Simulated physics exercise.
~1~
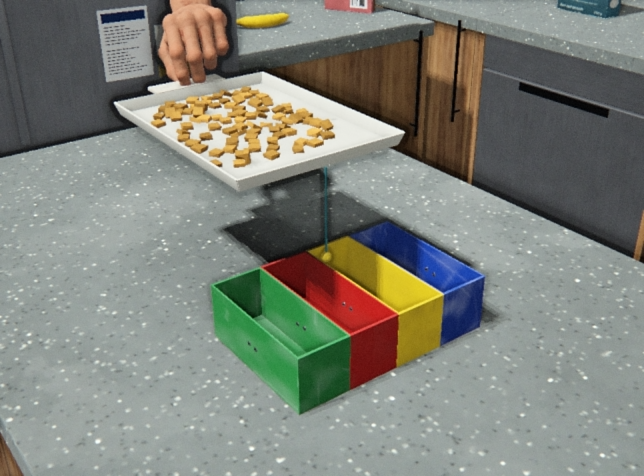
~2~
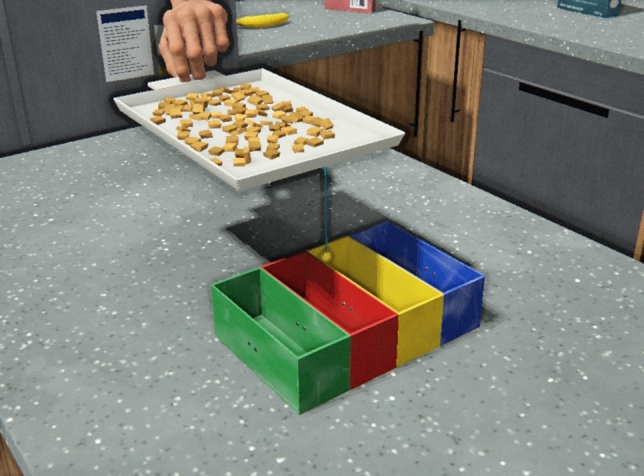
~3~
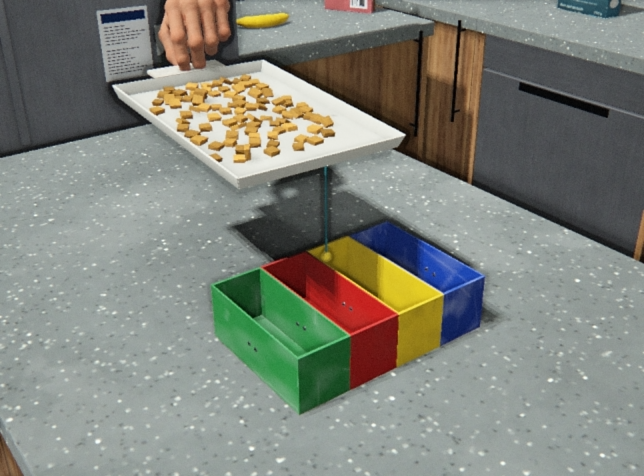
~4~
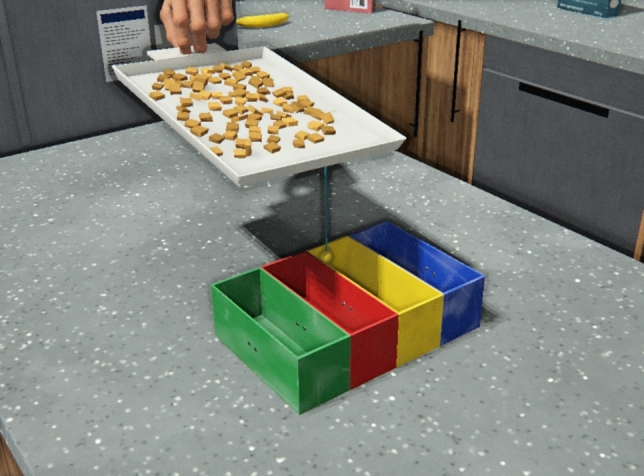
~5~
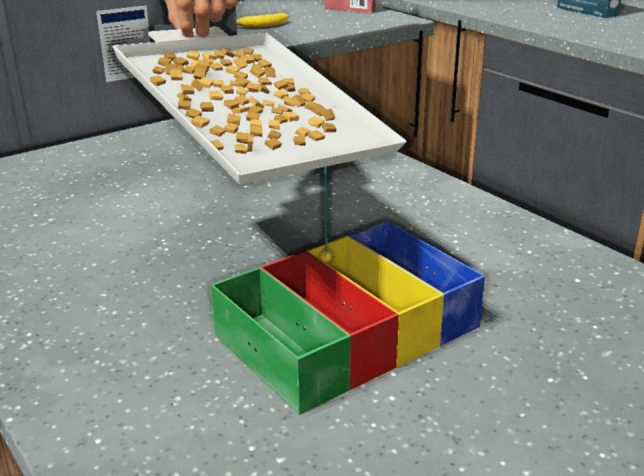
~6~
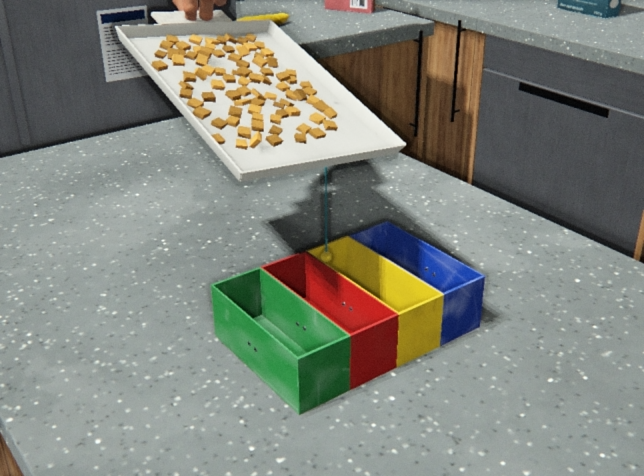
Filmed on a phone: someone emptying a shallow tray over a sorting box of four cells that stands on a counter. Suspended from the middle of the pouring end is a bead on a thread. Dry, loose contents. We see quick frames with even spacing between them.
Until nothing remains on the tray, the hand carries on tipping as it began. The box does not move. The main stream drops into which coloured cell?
It drops into the blue cell.
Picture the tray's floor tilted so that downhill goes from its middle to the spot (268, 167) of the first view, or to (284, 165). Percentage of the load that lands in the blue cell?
I'd say roughly 0 percent with the first slope, 0 percent with the other.
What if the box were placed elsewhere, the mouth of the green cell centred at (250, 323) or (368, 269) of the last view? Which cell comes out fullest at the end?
Try 1: The blue one. Try 2: Red.
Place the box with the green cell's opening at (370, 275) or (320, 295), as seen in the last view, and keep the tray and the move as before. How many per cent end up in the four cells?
Well, you'd get about 100 per cent and then about 100 per cent.
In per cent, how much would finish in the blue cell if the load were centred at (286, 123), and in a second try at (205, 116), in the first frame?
Close to 60 per cent, followed by close to 50 per cent.
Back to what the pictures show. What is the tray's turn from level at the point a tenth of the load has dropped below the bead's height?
Roughly 70 degrees.
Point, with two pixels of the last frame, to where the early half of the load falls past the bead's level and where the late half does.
Half one: (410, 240), half two: (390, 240).
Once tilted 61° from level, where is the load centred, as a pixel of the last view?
Centre estimate: (365, 144).
Soon after the last picture, tray tipped steeply; most on the tray; about a quarter falling or outside the box.
A little later, tray tipped right over; a small part on the tray; about half in the blue cell; about a quarter in the yellow cell; about a quarter falling or outside the box.
Later still, tray tipped past a quarter turn; about two thirds in the blue cell; about a quarter in the yellow cell; a stray few in the red cell; a small part falling or outside the box.
At rest, tray tipped past a quarter turn; about two thirds in the blue cell; about a quarter in the yellow cell; a stray few in the red cell; none in the green cell; a small part outside the box.
